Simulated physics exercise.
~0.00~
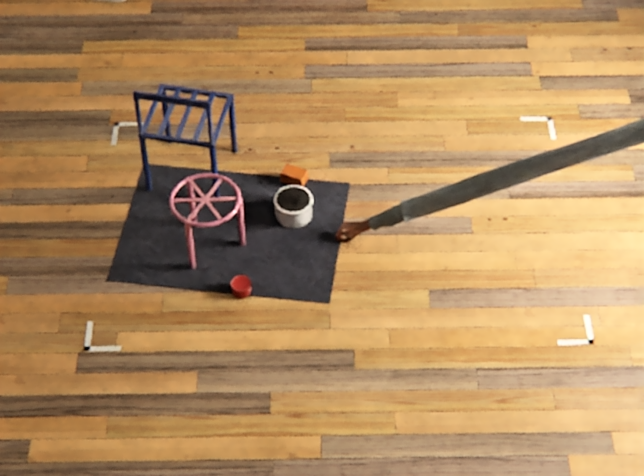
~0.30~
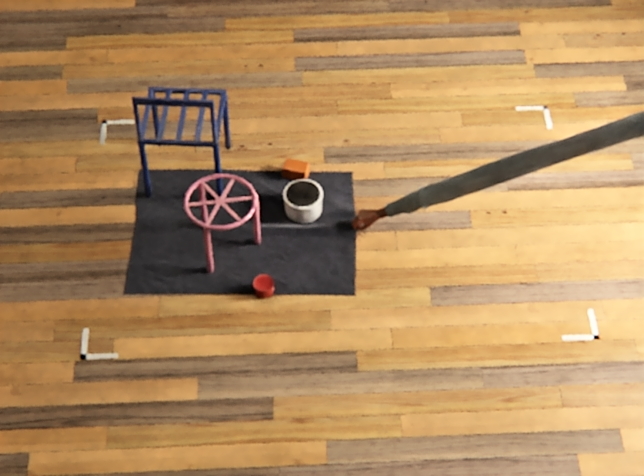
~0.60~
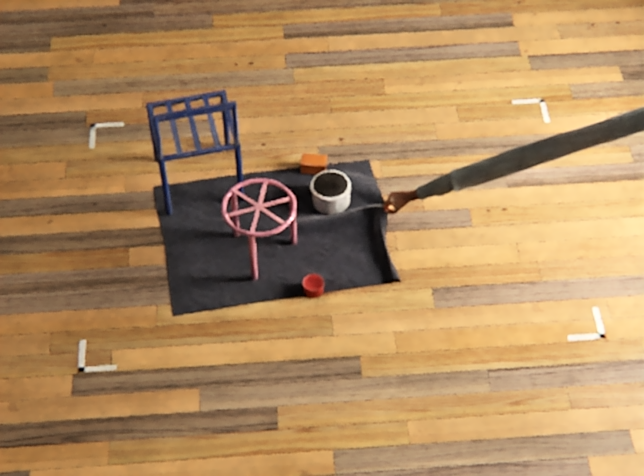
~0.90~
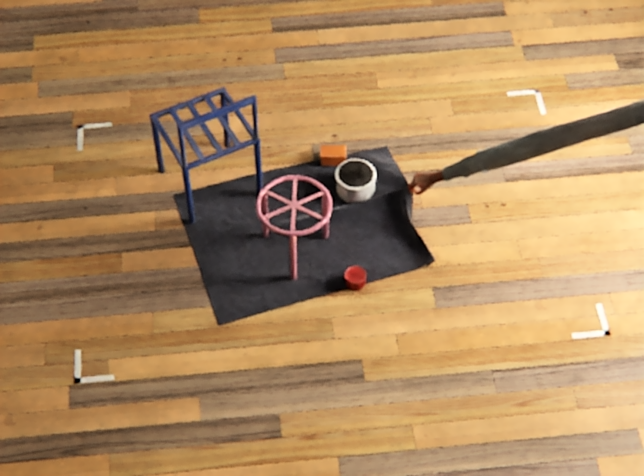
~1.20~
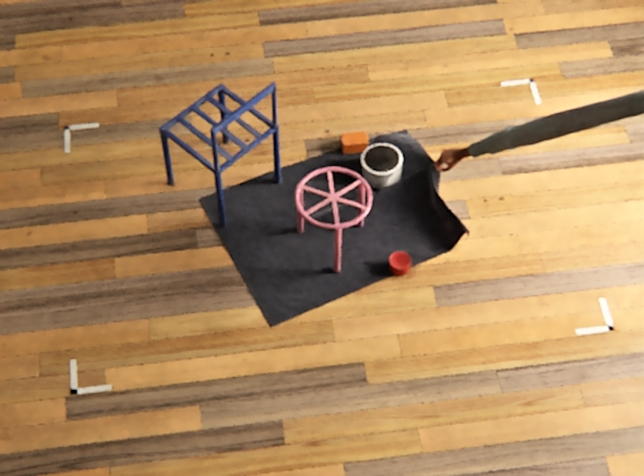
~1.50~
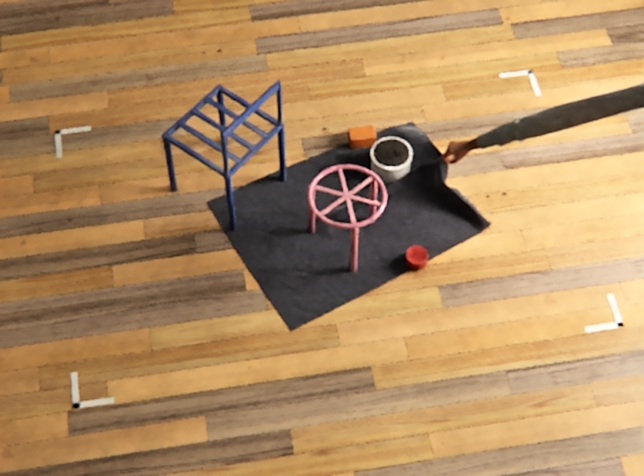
On a wooden living-room floor marked with white tape corners, a dark play mat holds a pink stool, a white pot, an orange crate and a red bucket, with a blue chair at its left edge. A long-sleeved arm reaches in from the right and grips the mat's edge. The hand pulls the mat to the right, and the things on it ride along. As the pull continues, the mat twists and its right edge wrinkles, while the chair turns. Finally the mat lies slanted farther right and slightly higher, everything still upright, the hand at its edge.
